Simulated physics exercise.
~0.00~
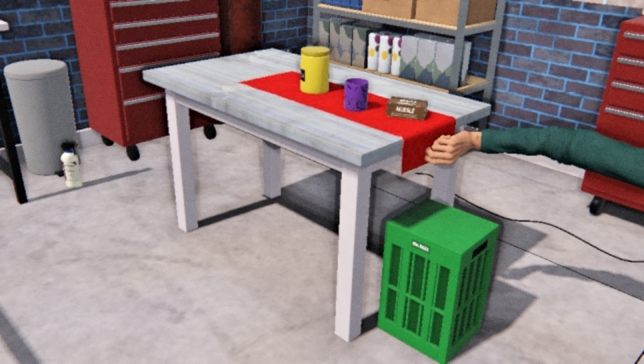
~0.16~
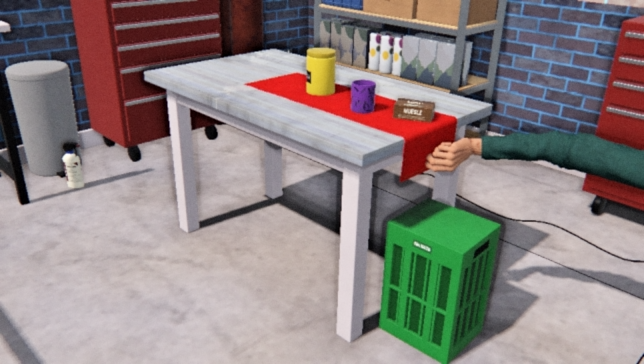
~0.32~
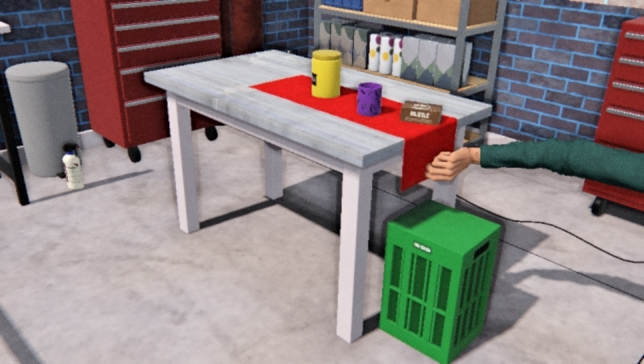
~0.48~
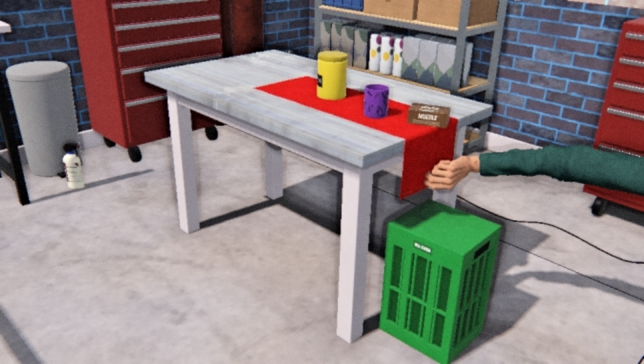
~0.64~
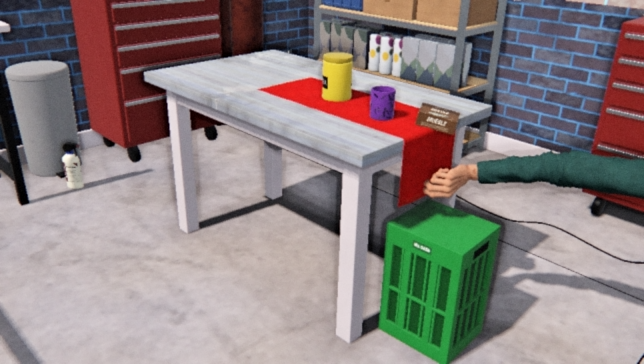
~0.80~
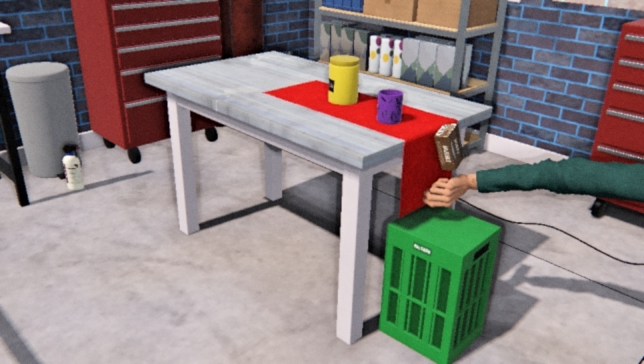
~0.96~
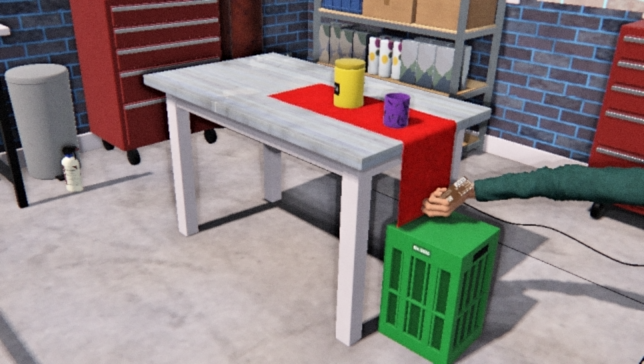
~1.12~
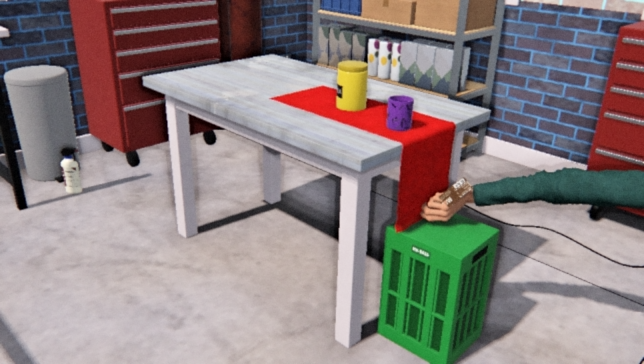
In a garage workshop, a hand gradually pulls a red cloth down over a workbench's end toward a green crate, carrying a yellow canister, purple mug and brown packet rightward; the packet tips over the edge and drops by the hand, while the mug and upright canister remain on top.
